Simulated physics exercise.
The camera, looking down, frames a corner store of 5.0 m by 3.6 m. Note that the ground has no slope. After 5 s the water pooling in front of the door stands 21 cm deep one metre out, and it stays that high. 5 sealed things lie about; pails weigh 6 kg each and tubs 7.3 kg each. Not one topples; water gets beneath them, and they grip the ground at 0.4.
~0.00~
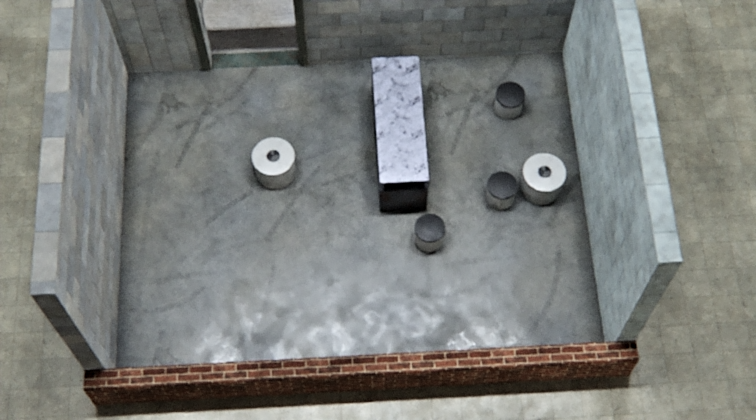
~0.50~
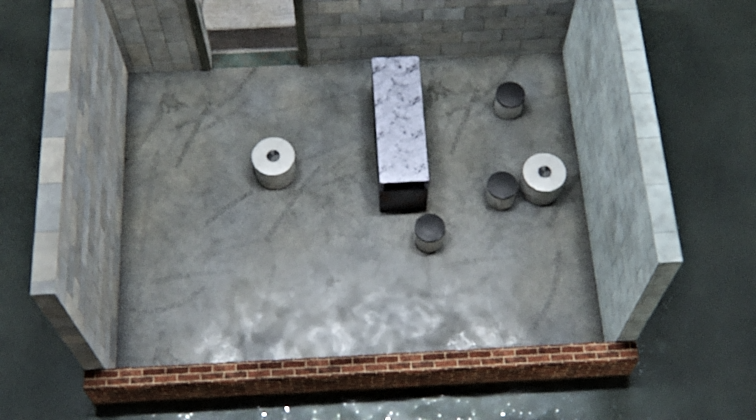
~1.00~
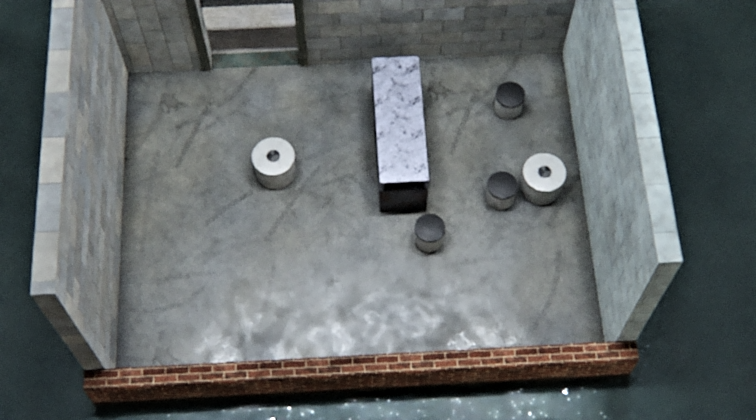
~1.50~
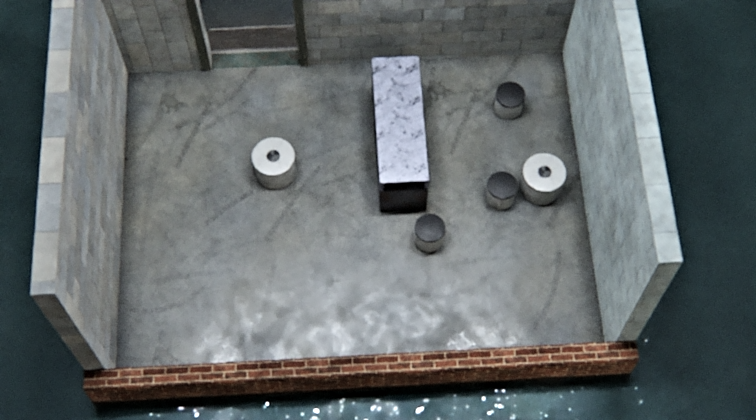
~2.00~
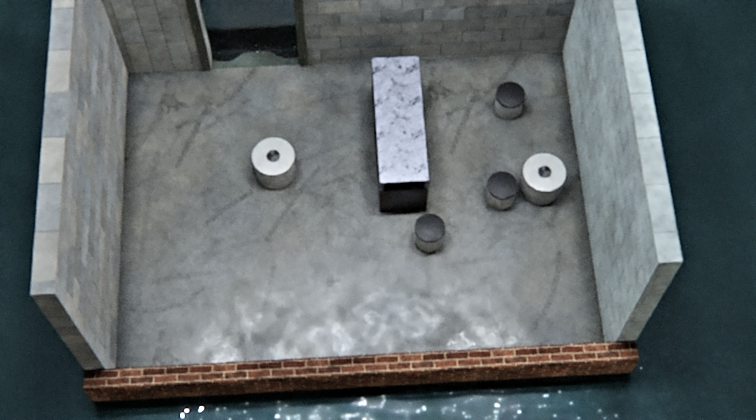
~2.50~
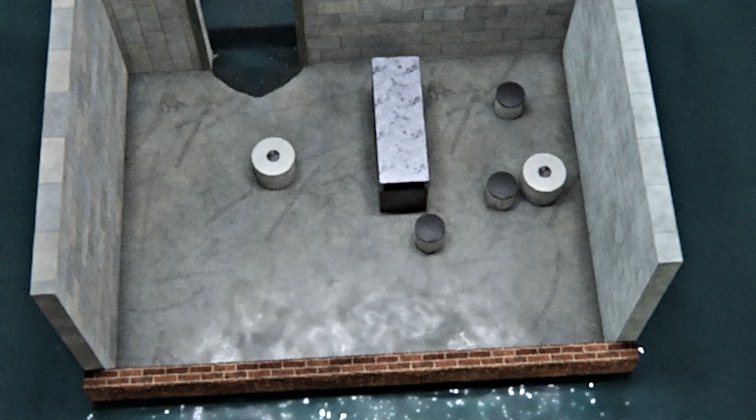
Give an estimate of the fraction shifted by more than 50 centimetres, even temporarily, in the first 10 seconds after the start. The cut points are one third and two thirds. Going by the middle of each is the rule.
It falls under one third.
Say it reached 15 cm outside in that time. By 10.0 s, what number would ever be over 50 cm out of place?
1.
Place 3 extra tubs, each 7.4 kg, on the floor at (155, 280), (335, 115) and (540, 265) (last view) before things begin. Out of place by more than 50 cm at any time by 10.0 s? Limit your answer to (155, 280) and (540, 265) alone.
First one exceeds it, second one stays within it.
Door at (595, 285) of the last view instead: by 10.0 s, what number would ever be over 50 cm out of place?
Then it comes to 1.
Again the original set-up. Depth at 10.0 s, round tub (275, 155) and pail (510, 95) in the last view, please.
Close to 10 and 0 centimetres.
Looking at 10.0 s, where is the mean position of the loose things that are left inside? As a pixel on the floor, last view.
That lands at roughly (462, 214).
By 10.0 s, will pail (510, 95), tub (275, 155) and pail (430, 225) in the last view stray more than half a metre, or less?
Order as asked - a smaller shift, a bigger shift, a smaller shift.
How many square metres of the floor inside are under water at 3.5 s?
2.0 m2.
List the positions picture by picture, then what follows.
The first frame shows a pail at (511, 94), on the bottom; a pail at (430, 227) rests on the ground; 0.0 m2 under water; 0 of 5 have shifted.
The second frame shows a pail at (511, 94) rests on the ground; a pail at (430, 227), on the bottom; water covers 0.0 m2; 0 of 5 have shifted.
The third frame shows a pail at (511, 94) rests on the ground; a pail at (430, 227), on the bottom; water covers 0.0 m2; 0 of 5 have shifted.
The fourth frame shows a pail at (511, 94) rests on the ground; a pail at (430, 227) rests on the ground; 0.0 m2 under water; 0 of 5 have shifted.
The fifth frame shows a pail at (511, 94) rests on the ground; a pail at (430, 227) rests on the ground; 0.0 m2 under water; 0 of 5 have shifted.
The sixth frame shows a pail at (511, 94) rests on the ground; a pail at (430, 227), on the bottom; 0.2 m2 under water; 0 of 5 have shifted.
After 3.5 s 0 of 5 are over 50 cm from their spots; 0 afloat.
After 4.5 s 0 of 5 are over 50 cm from their spots; 0 afloat.
After 7.0 s 1 of 5 are over 50 cm from their spots; 0 afloat.
After 10.0 s 1 of 5 are over 50 cm from their spots, and 1 have been at some point; 1 afloat.
